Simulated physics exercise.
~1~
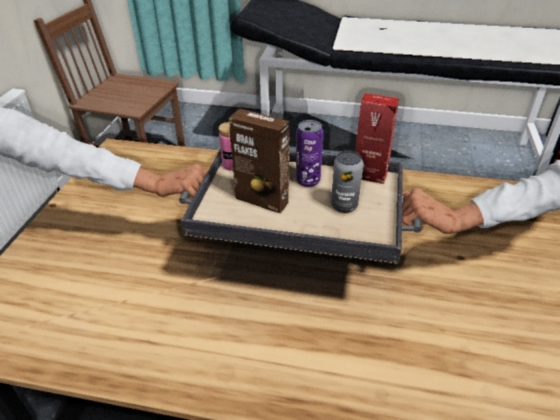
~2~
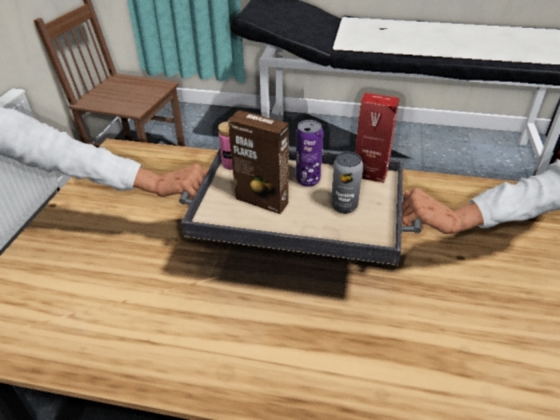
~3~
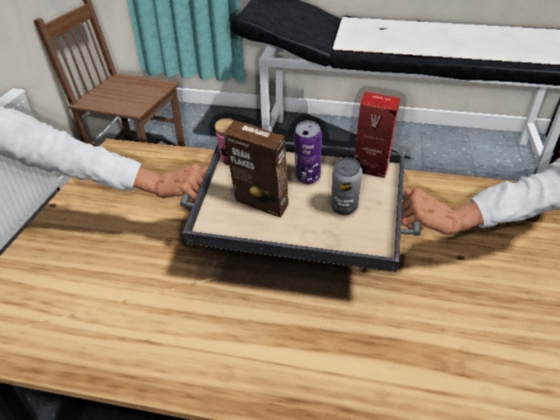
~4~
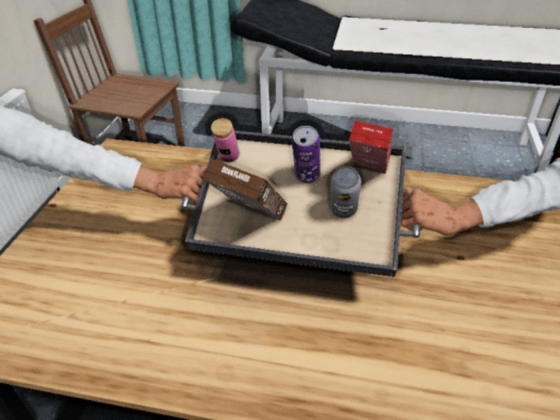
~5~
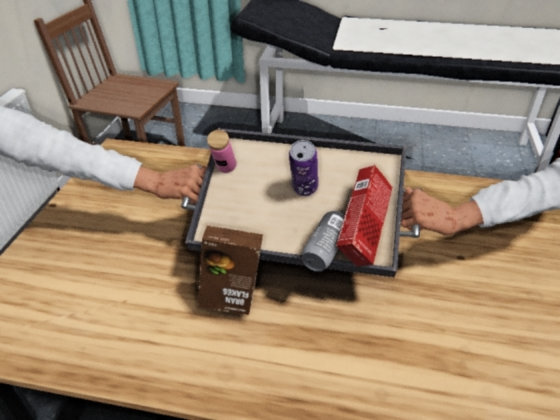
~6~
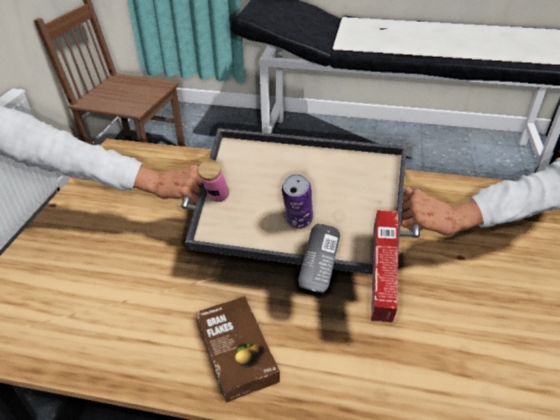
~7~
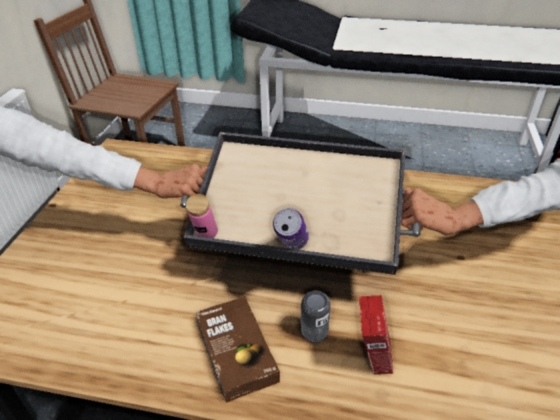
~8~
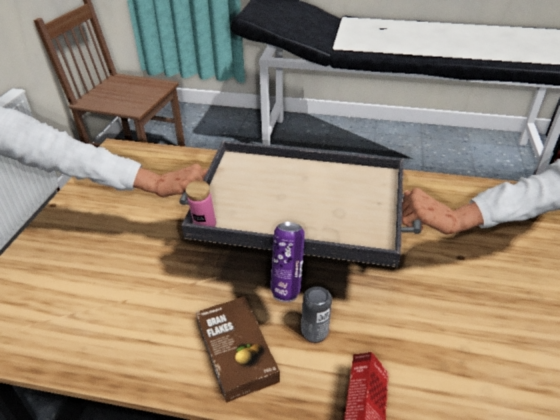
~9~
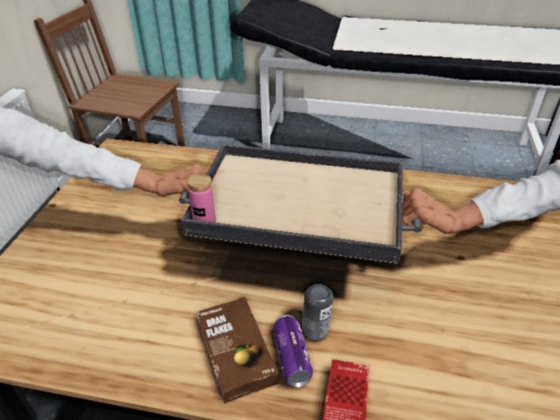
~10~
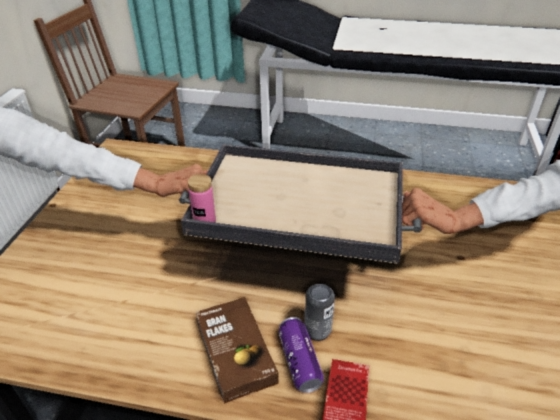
Two hands hold a dark-rimmed tray over a wooden table, seen from above, with a chair, teal curtain and padded bench behind. On it stand a brown packet at the front left, a pink shaker behind it, a purple can in the middle, and a grey can and red packet on the right. The near edge dips, and the brown packet topples off onto the table. The grey can and red packet tip and follow, then the purple can drops as the tray levels. Four things lie toppled on the table, while the pink shaker, having slid nearer, stands at the tray's front left.
